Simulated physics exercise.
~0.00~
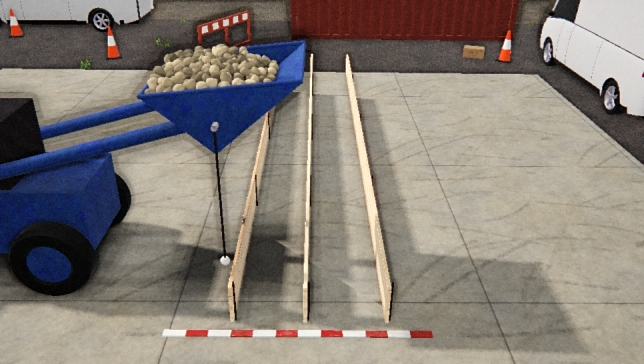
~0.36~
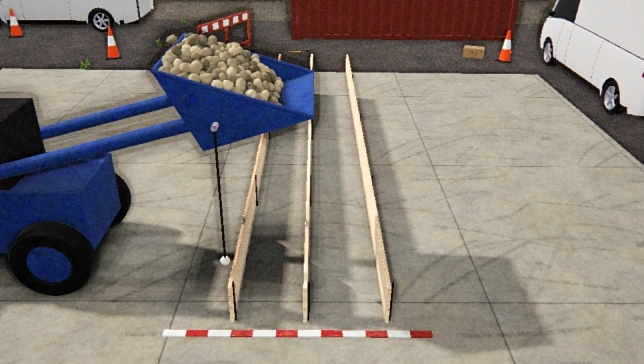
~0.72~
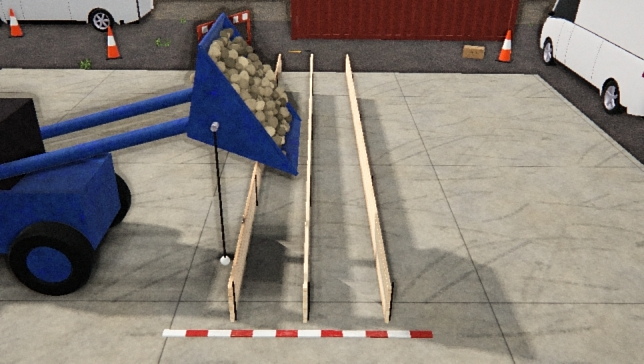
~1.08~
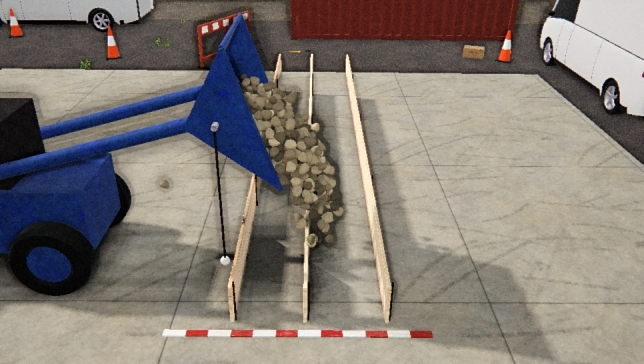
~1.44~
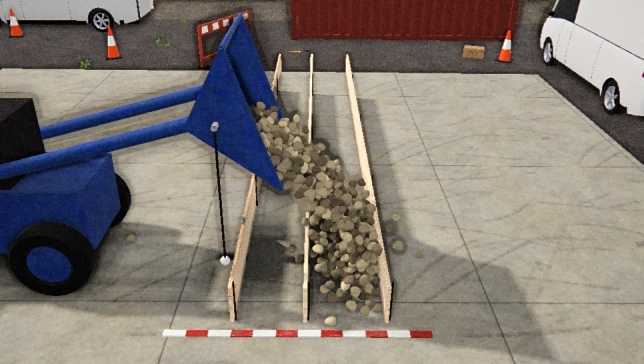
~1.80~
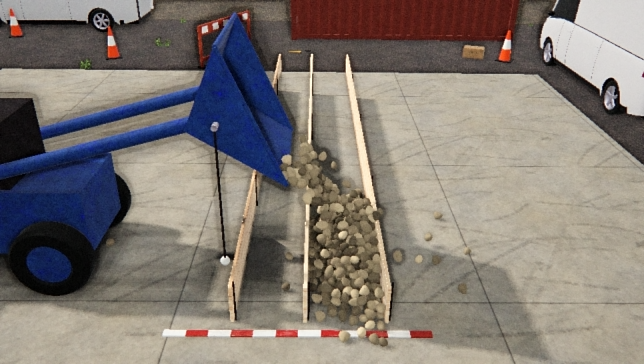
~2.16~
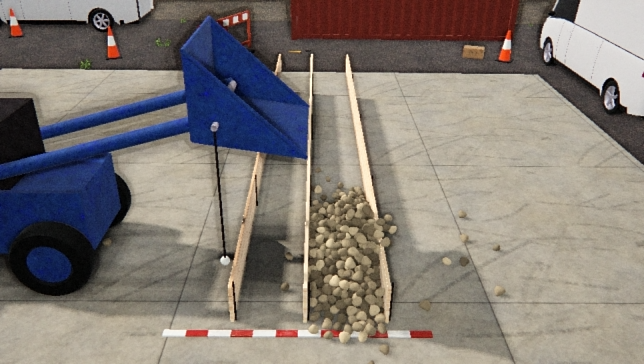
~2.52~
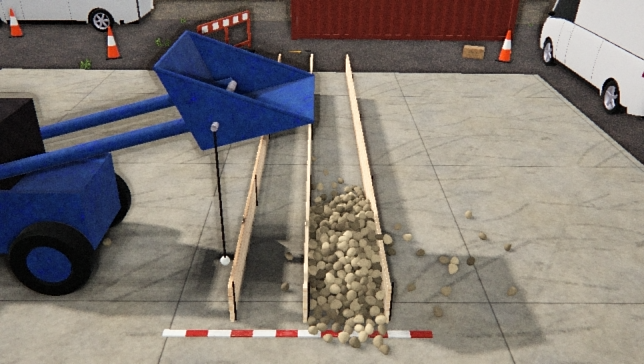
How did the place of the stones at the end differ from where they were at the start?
At the start the stones were piled in the loader's raised blue bucket. By the end they lay on the ground farther right, mostly heaped between the middle and right boards, with a few scattered past the right board.
On a concrete yard, a blue loader tipped its raised bucket and poured round stones over three wooden boards, then tilted the empty bucket back up, leaving most of the stones heaped between the middle and right boards, with a few scattered beyond.
